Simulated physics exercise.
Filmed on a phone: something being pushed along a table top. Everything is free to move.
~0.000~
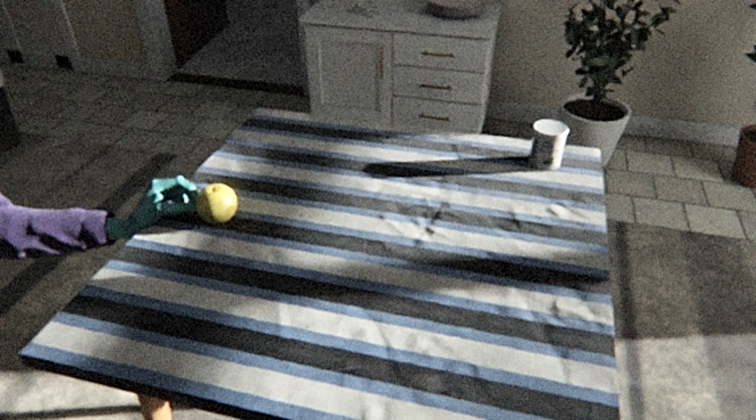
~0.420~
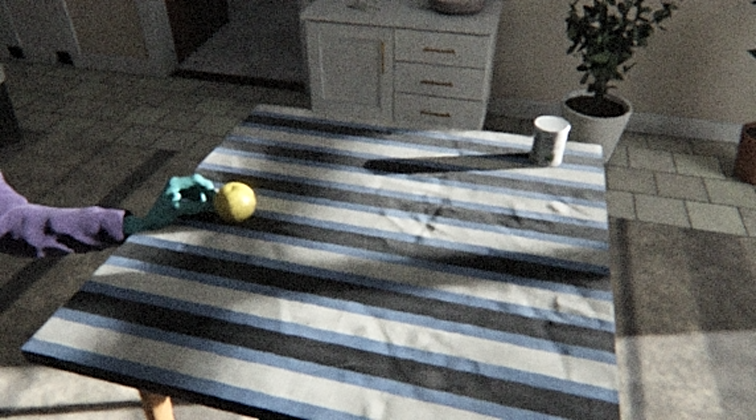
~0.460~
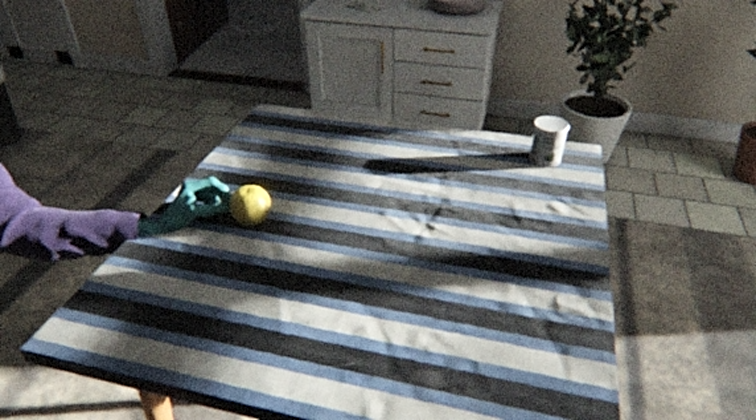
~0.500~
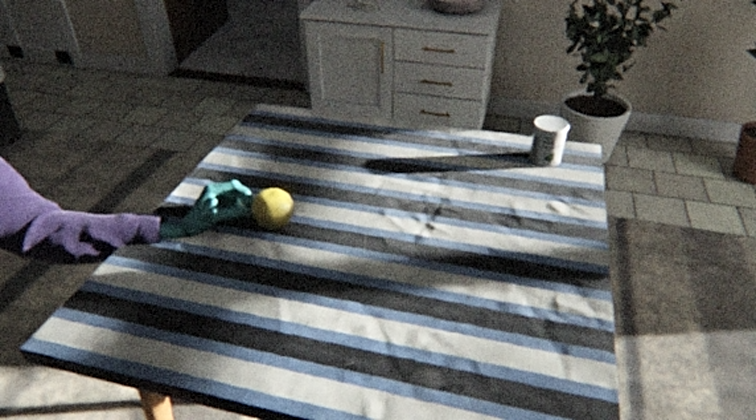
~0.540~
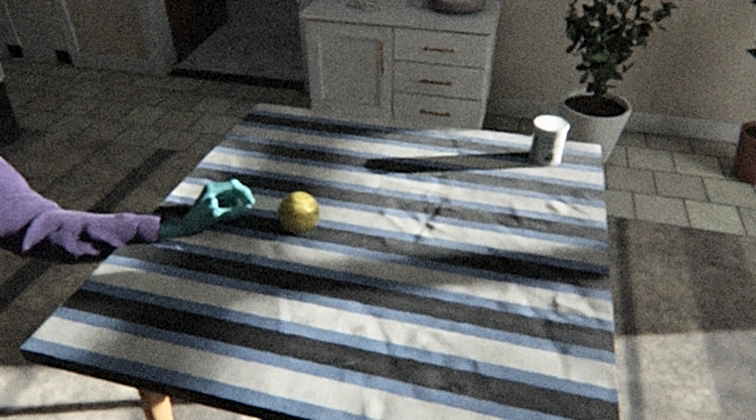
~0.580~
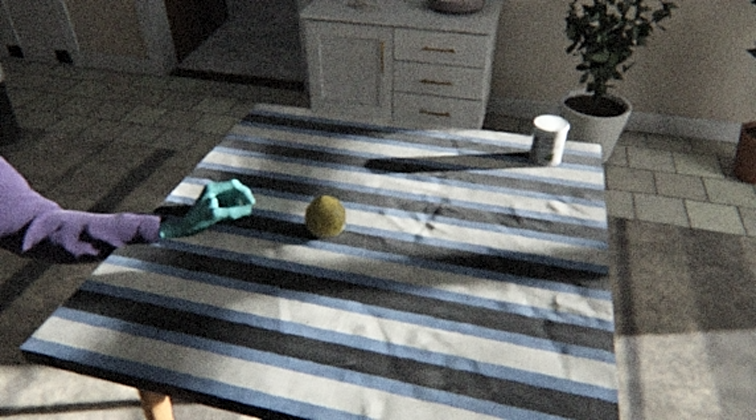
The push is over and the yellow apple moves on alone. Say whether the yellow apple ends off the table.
The yellow apple drops to the floor.
Around 0.98 s, yellow apple displaced well along near (598, 262).
Around 1.38 s, yellow apple now off the table.
Finally (1.9 s), off the table, yellow apple.
